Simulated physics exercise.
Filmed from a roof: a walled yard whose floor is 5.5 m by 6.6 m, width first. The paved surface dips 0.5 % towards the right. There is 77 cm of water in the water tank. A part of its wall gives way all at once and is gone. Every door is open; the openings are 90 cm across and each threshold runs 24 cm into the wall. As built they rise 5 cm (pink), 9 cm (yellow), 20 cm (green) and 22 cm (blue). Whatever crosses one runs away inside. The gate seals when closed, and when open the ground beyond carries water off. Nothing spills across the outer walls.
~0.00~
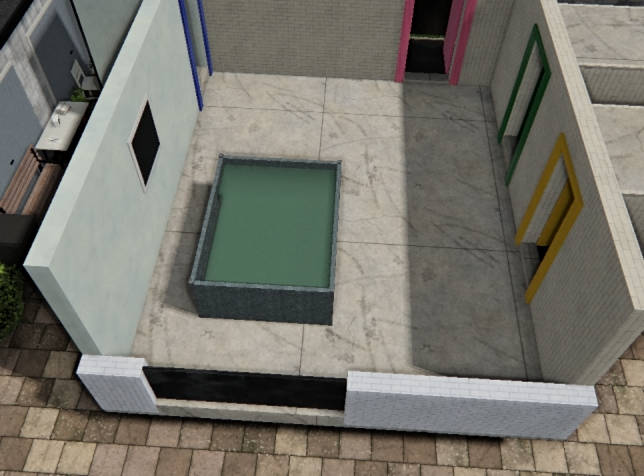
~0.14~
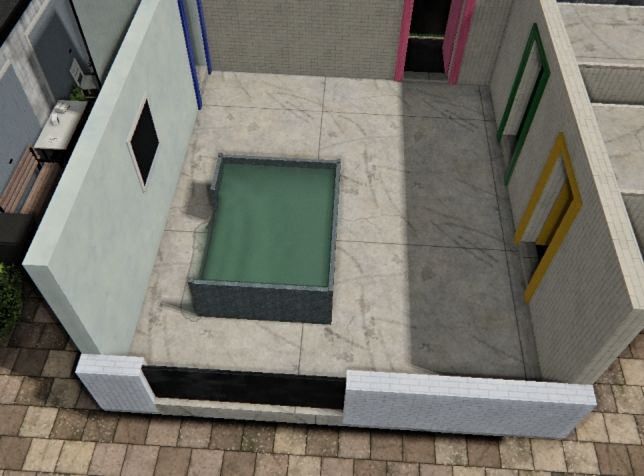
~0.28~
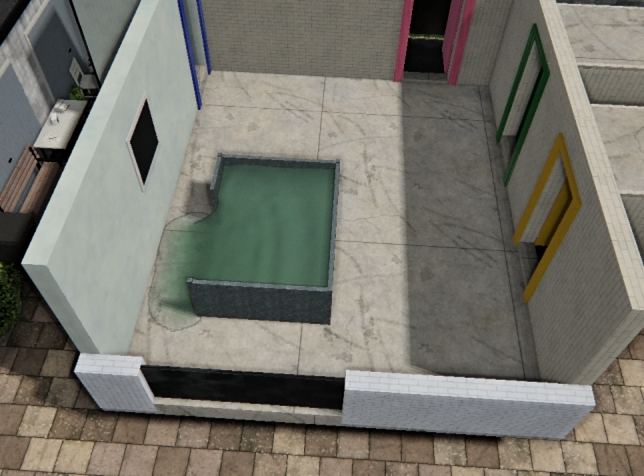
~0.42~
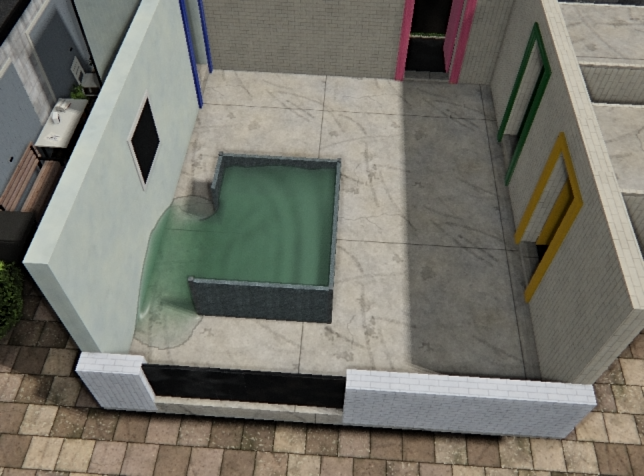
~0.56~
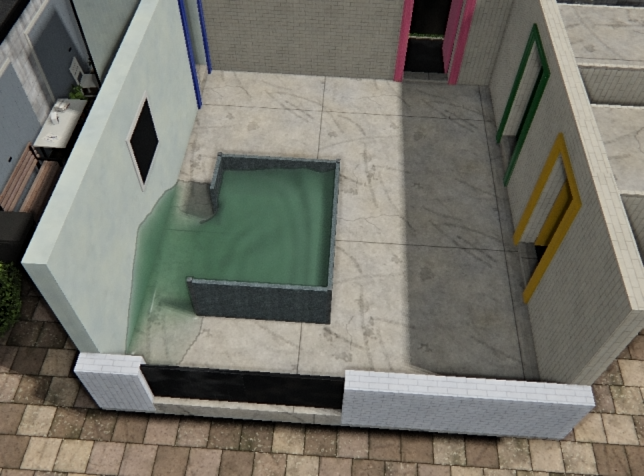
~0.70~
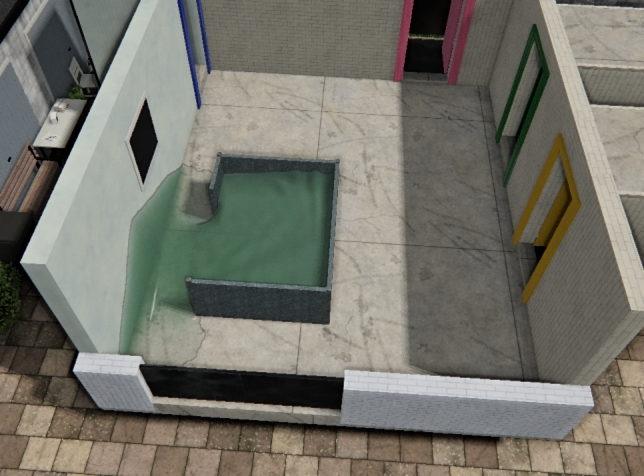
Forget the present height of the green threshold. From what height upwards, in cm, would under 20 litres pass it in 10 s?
Close to 11 cm is just enough.
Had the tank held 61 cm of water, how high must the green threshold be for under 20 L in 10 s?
About 8.0 cm.
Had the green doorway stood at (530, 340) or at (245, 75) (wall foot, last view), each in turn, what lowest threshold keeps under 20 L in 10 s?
About 22 and 20 cm.
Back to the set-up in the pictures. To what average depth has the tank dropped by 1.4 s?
Some 43 cm.
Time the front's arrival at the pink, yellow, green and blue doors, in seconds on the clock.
Arrival: Pink 3.0 s, yellow 3.0 s, green 4.0 s, blue 1.4 s.
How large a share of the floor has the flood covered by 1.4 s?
Some 20 per cent of it.
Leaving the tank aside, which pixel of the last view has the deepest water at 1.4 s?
Around (123, 369).
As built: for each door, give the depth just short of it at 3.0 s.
Depths in cm: Pink 2, yellow 7, green 0, blue 12.
After 1.4 s water covers 20 % of the floor, deepest (70 cm) near (123, 369); it has not reached the green door.
After 3.0 s water covers 60 % of the floor, deepest (33 cm) near (528, 348); it has not reached the green door.
After 10.0 s water covers 100 % of the floor, deepest (14 cm) near (173, 196); 12 cm at the green door, 0 litres in over its 20 cm threshold.
At the green door as built, the water arrived by 4.2 s and peaked near 16 cm at 6.4 s.
Run again over the same 10 s with other heights there, 36 litres in over 9.5 cm, 11 litres over 12.5 cm. The limit of 20 litres is kept from about 11 cm up.
